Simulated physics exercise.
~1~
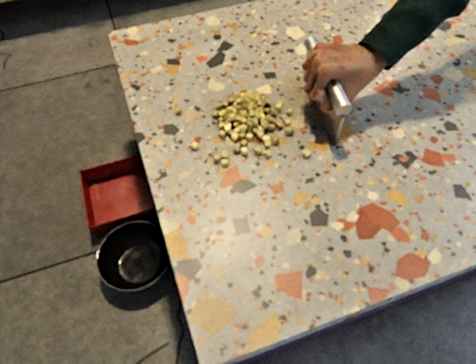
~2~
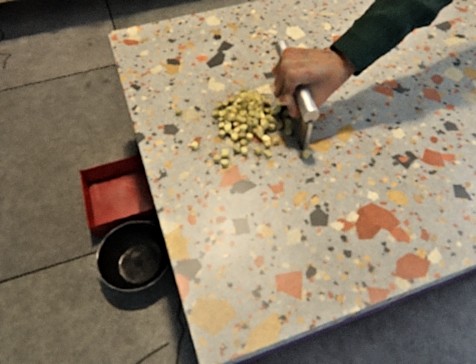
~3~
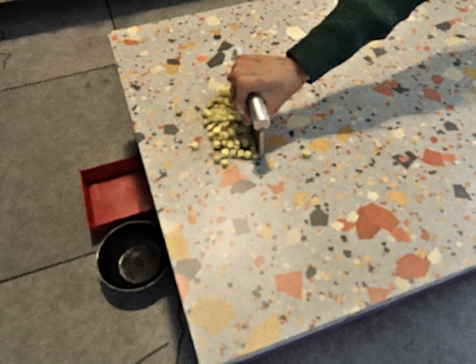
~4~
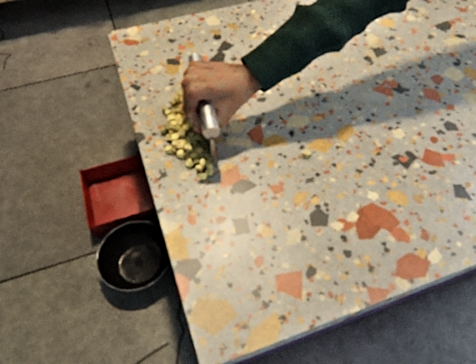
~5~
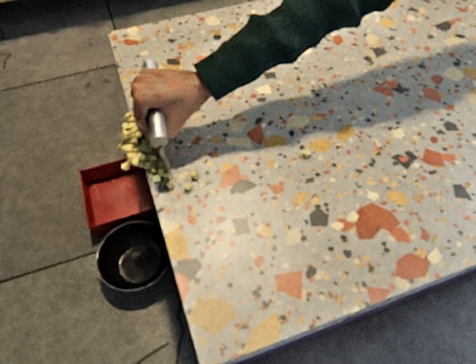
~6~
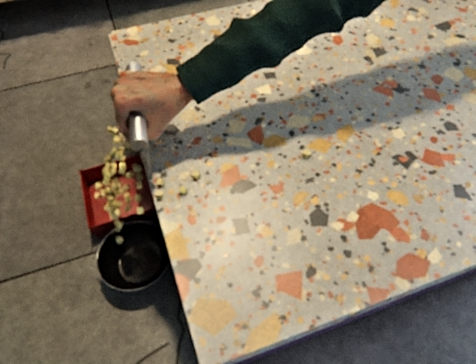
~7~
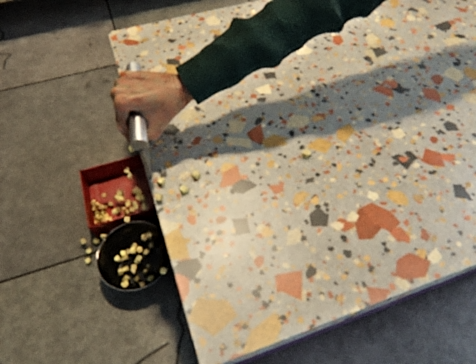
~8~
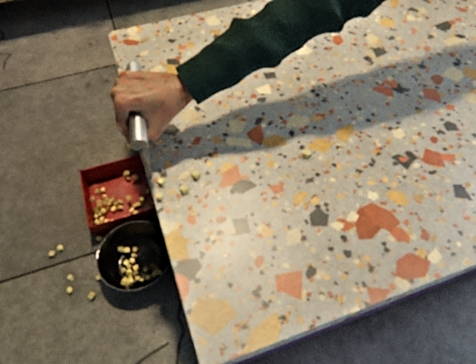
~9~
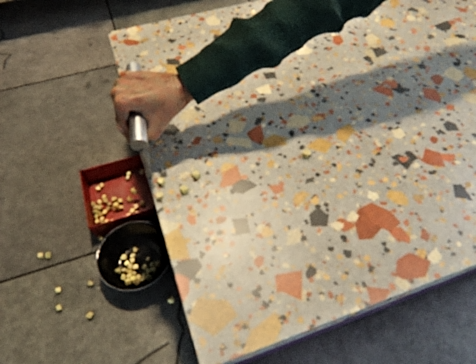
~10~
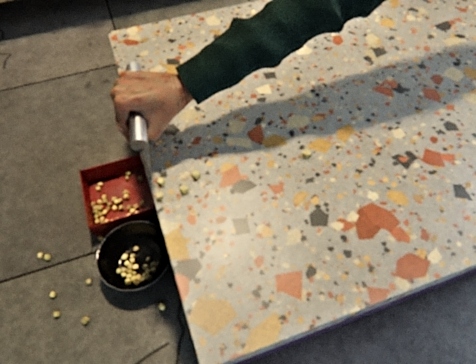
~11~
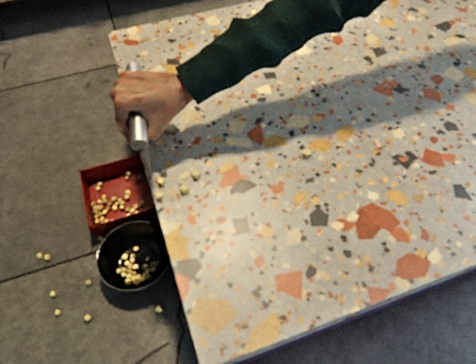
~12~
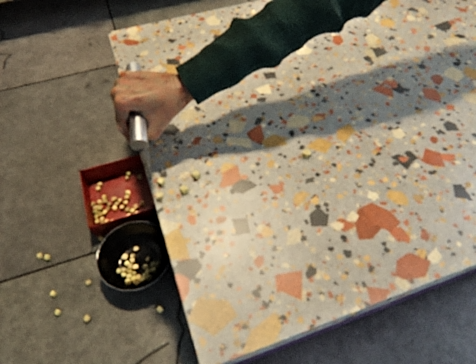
At first, a hand in a dark green sleeve holds a scraper beside a loose pile of pale cubes on a speckled tabletop, with a red tin and a black bowl on the floor below. The hand sweeps the scraper left, gathering the cubes and pushing them toward the table's edge. The scraper stops at the edge as many of the cubes tumble over. They scatter into both containers, and some bounce onto the floor. In the end, the tin holds the largest share, the bowl holds another cluster, and a few cubes remain on the table.
